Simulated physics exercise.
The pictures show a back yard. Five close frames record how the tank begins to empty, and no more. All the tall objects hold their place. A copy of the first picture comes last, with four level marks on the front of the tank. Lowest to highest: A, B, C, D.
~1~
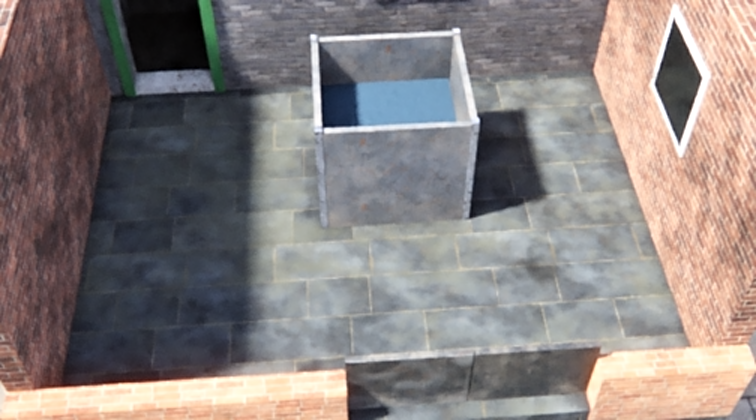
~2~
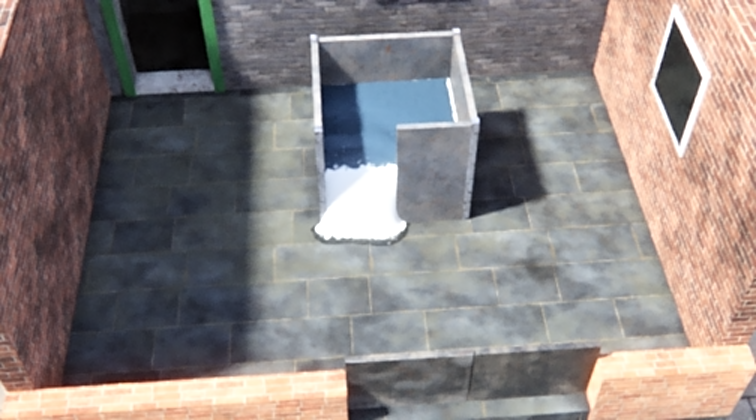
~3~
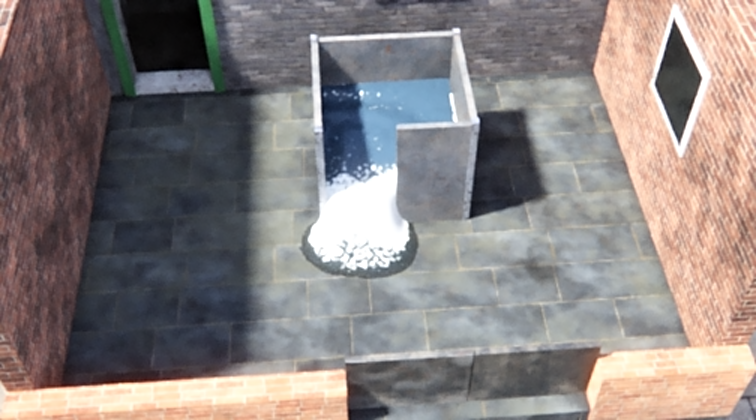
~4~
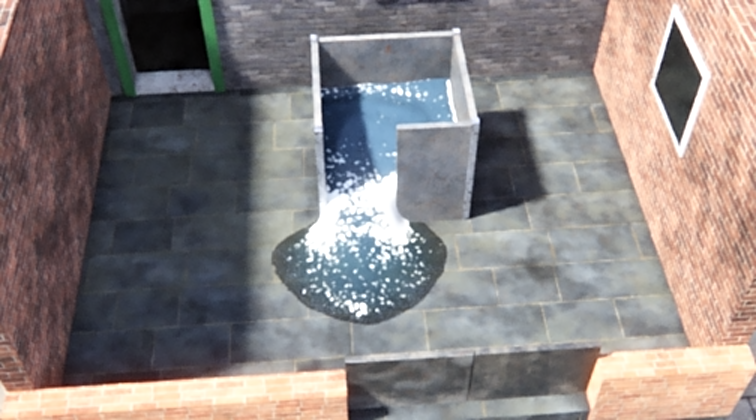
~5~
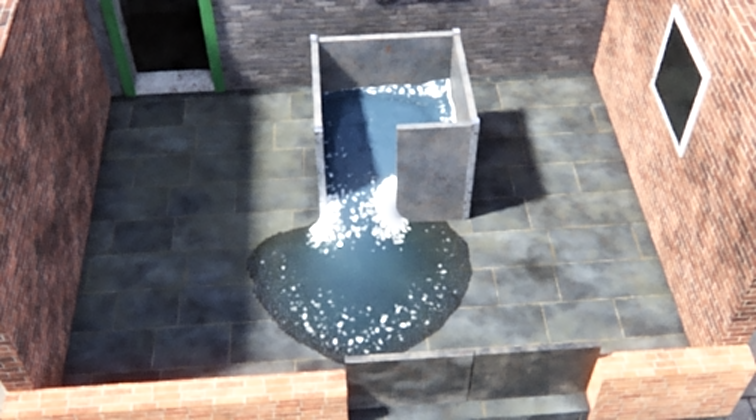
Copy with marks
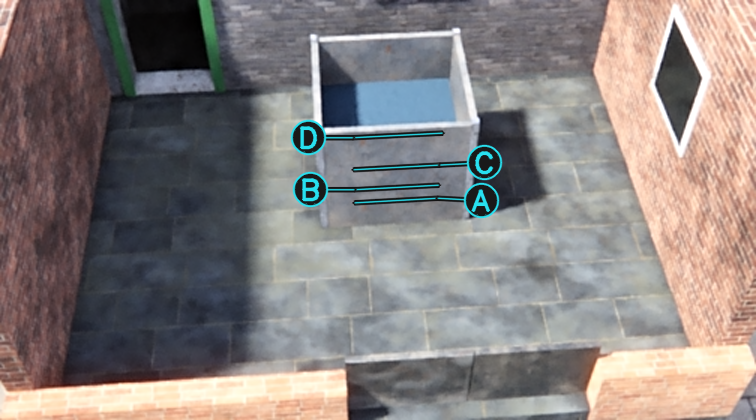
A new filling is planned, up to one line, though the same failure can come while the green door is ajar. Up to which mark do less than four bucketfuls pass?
That is mark C.
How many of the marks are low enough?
Three of the four.
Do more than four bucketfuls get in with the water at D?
Yes.
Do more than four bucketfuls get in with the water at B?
No.
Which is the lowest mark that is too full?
D it is.
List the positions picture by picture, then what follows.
Water in the tank at rest, its middle at (390, 123); foot of the green doorway at (176, 92); shut gate at (472, 359).
Water covers 1 % of the ground and shows as far out as (322, 232).
Water covers 3 % of the ground and shows as far out as (392, 267).
Water covers 7 % of the ground and shows as far out as (384, 313).
Water covers 12 % of the ground and shows as far out as (294, 324).
On the marked copy, A at (396, 200); B at (396, 187); C at (397, 167); D at (397, 135); from the bottom up A, B, C, D.
If A is chosen, nothing gets over.
If B is chosen, nothing gets over.
If C is chosen, a splash gets over, under a bucket.
If D is chosen, about 9 bucketfuls get in.
